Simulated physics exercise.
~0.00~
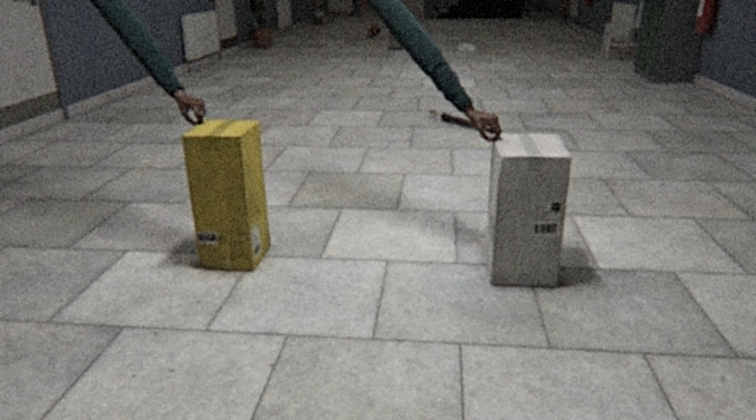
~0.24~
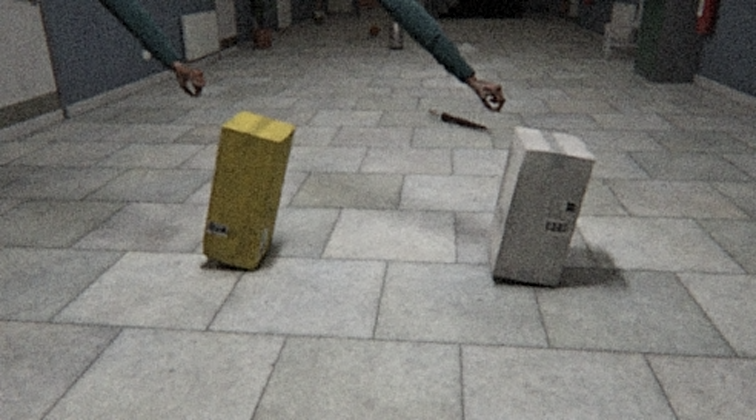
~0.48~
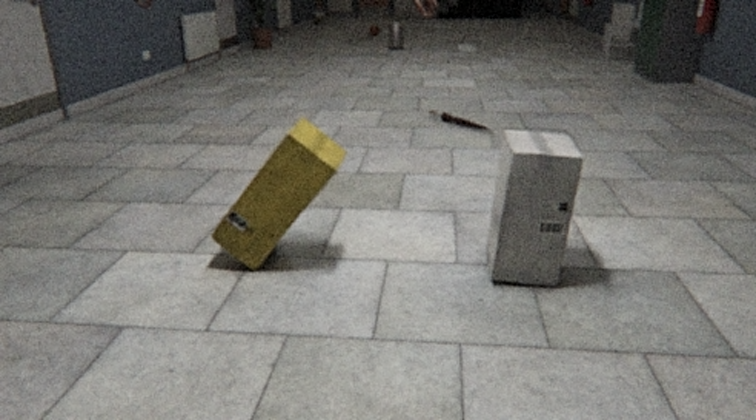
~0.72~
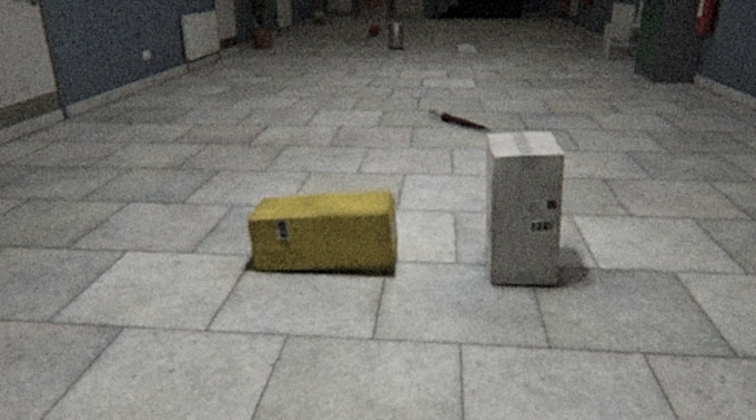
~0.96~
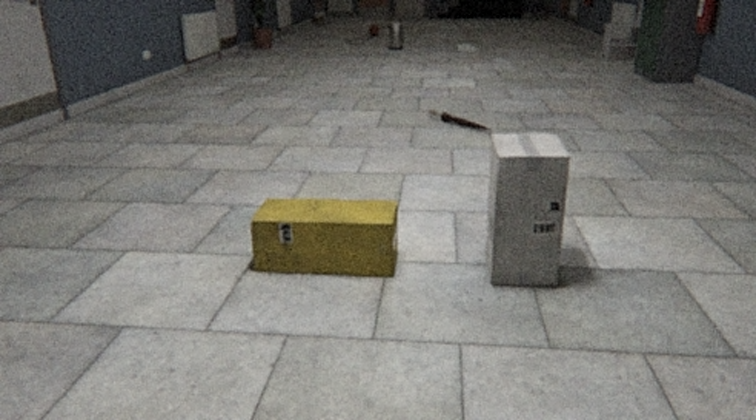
Yellow parcel and white box tilting right as two hands let go, the parcel toppling onto its side, the box rocking back upright.
